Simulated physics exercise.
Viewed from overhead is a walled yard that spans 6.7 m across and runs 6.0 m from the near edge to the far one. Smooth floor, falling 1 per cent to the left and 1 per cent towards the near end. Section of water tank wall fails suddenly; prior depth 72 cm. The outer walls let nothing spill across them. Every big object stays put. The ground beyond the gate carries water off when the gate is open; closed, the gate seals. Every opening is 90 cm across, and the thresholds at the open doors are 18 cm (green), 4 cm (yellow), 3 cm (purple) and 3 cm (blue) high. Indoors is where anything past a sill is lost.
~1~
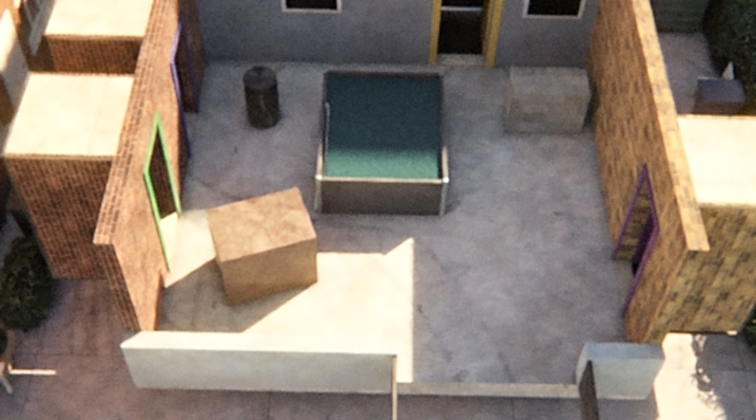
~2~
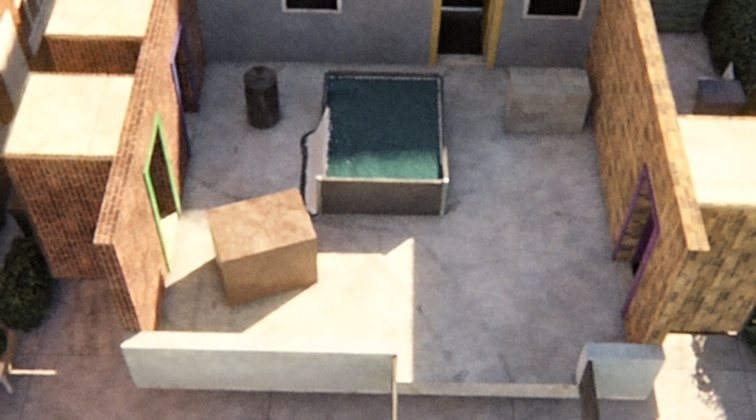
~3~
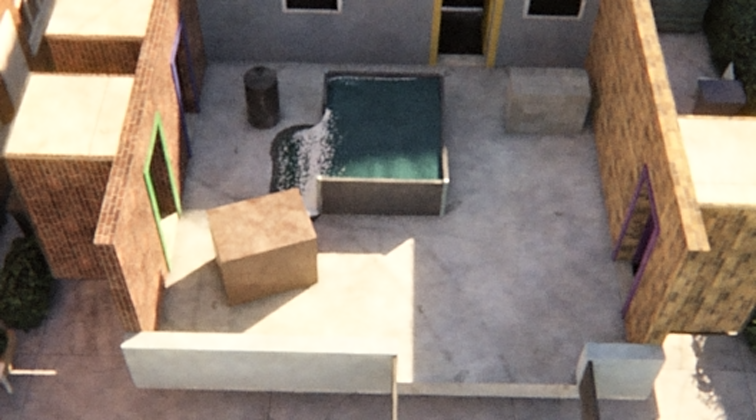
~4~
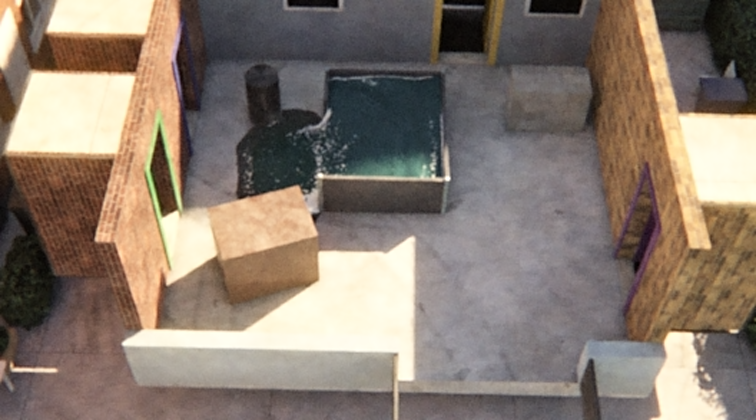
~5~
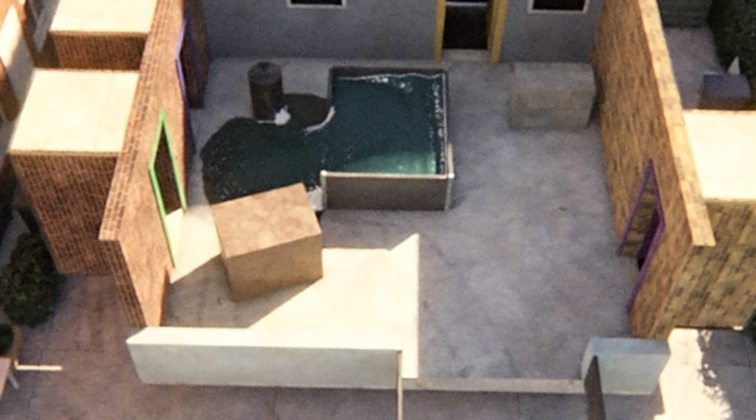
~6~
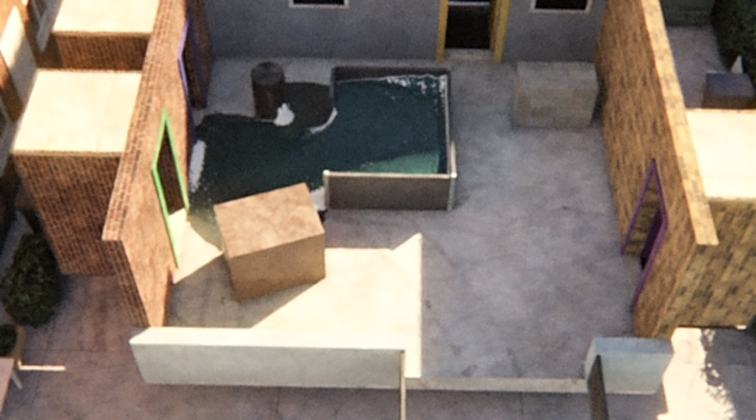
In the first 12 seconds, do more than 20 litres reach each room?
At the green door, more than that; at the yellow door, not that much; at the purple door, more than that; at the blue door, more than that.
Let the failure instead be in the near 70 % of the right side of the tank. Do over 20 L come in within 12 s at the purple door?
Note: Purple door, beyond the limit.
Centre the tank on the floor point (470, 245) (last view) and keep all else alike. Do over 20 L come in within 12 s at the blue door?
In that case blue comes out beyond the limit.
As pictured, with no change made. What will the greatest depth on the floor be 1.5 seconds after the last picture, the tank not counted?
Peak depth: Approx. 43 cm.
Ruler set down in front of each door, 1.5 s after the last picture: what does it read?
You'd get green at 38 cm, yellow at 0 cm, purple at 0 cm, and blue at 24 cm.
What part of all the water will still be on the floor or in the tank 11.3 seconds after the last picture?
I'd put it at some 64 percent still there.
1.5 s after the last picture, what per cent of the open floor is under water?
Close to 25 in a hundred.
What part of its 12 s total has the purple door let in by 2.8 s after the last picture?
About 0%.
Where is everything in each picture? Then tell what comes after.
The water tank at (383, 127) is whole and still, 72 cm deep, in the first frame.
The front is at (313, 134), 0.9 m from the gap at (324, 160); 0.4 m2 of floor is under water; 72 cm left at the back of the water tank, in the second frame.
The front is at (284, 134), 1.1 m from the gap at (324, 162); 1.3 m2 of floor is under water; 72 cm left at the back of the water tank, in the third frame.
Water pours out at (325, 162) and has run 1.5 m, to (257, 129); typically 11 cm deep outside, 68 cm at the water tank's back, in the fourth frame.
Water pours out at (329, 159) and has run 2.0 m, to (211, 144); typically 9 cm deep outside, 61 cm at the water tank's back, in the fifth frame.
The front is at (188, 143), 2.4 m from the gap at (332, 159); 5.6 m2 of floor is under water; 62 cm left at the back of the water tank, in the sixth frame.
Then, 0.7 s after the last picture water covers 20 % of the floor and is deepest (48 cm) near (193, 178); green door 33 cm at the sill, 5 L in, yellow door not reached, purple door not reached, blue door 23 cm at the sill, 95 L in.
Then, 1.5 s after the last picture water covers 25 % of the floor and is deepest (43 cm) near (163, 357); green door 38 cm at the sill, 76 L in, yellow door not reached, purple door not reached, blue door 24 cm at the sill, 265 L in.
Then, 2.8 s after the last picture water covers 40 % of the floor and is deepest (30 cm) near (163, 357); green door 24 cm at the sill, 146 L in, yellow door not reached, purple door not reached, blue door 18 cm at the sill, 422 L in.
Then, 6.3 s after the last picture water covers 90 % of the floor and is deepest (17 cm) near (163, 357); green door 13 cm at the sill, 157 L in, yellow door 5 cm at the sill, 0 L in, purple door 8 cm at the sill, 18 L in, blue door 10 cm at the sill, 591 L in.
Then, 11.3 s after the last picture water covers 100 % of the floor and is deepest (10 cm) near (163, 357); green door 8 cm at the sill, 157 L in, yellow door 6 cm at the sill, 3 L in, purple door 5 cm at the sill, 63 L in, blue door 6 cm at the sill, 666 L in.
